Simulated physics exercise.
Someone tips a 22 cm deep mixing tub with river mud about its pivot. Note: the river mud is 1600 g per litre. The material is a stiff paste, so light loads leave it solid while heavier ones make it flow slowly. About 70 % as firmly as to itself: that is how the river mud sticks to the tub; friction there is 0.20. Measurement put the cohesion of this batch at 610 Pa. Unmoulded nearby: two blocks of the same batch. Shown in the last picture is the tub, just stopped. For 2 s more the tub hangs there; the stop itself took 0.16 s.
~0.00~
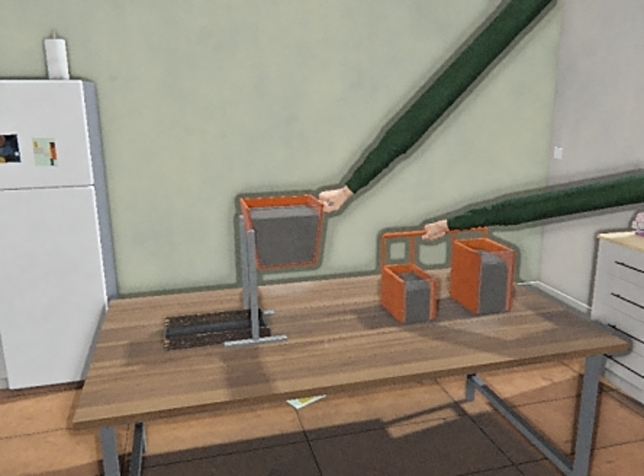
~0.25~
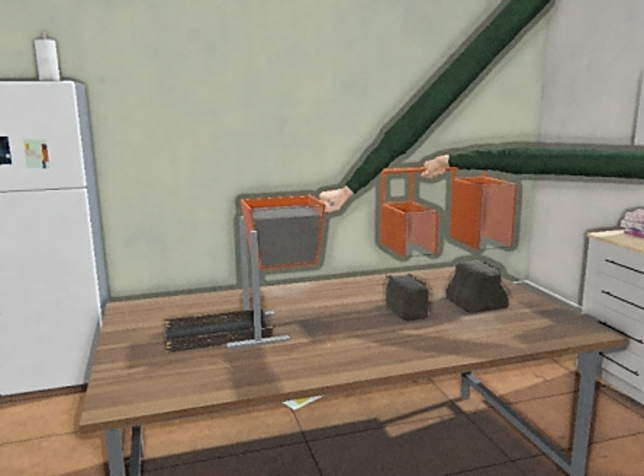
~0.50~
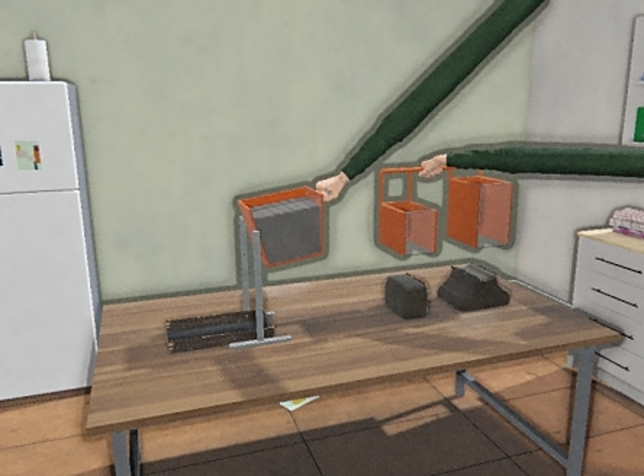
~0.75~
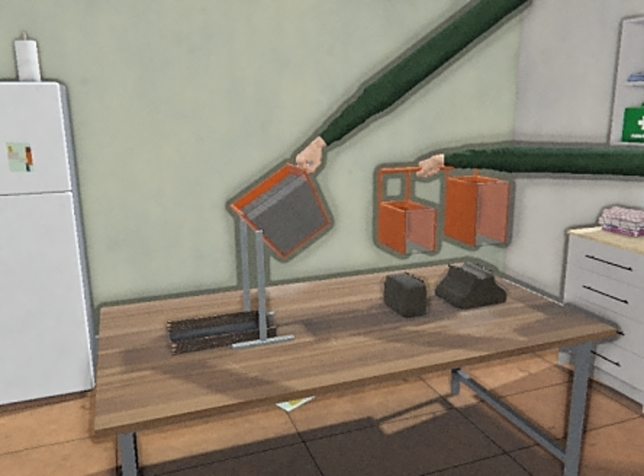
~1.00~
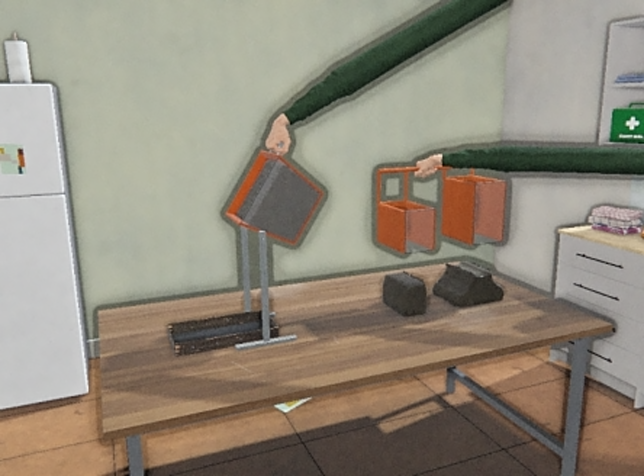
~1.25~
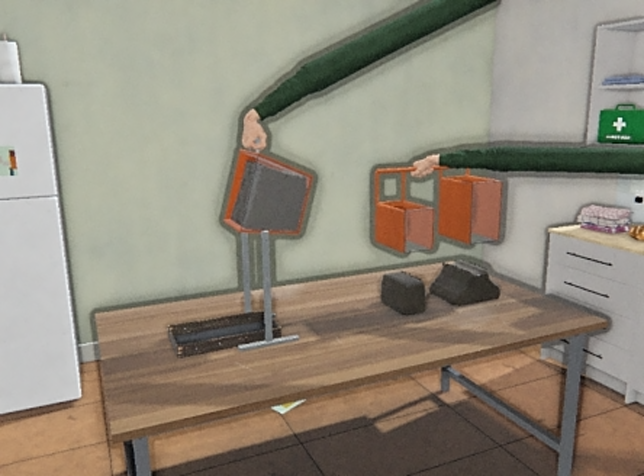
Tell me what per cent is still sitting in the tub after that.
Roughly 76 % is still there.
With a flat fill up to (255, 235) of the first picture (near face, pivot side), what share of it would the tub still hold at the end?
Then about 100 %.
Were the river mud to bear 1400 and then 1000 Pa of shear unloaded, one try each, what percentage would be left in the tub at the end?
About 100 % first, about 100 % second.
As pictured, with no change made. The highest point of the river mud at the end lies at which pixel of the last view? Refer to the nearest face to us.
I'd point to somewhere around (286, 185).
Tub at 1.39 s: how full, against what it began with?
Some 100 per cent.
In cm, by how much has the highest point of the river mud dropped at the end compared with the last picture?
About 7 cm.
By 1.39 s, the tub is at 74 degrees and holds 99 %.
By 1.56 s, the tub is at 74 degrees and holds 92 %.
By 1.73 s, the tub is at 74 degrees and holds 84 %.
By 1.90 s, the tub is at 74 degrees and holds 78 %.
By 3.25 s, at the end, the tub is at 74 degrees and holds 76 %.
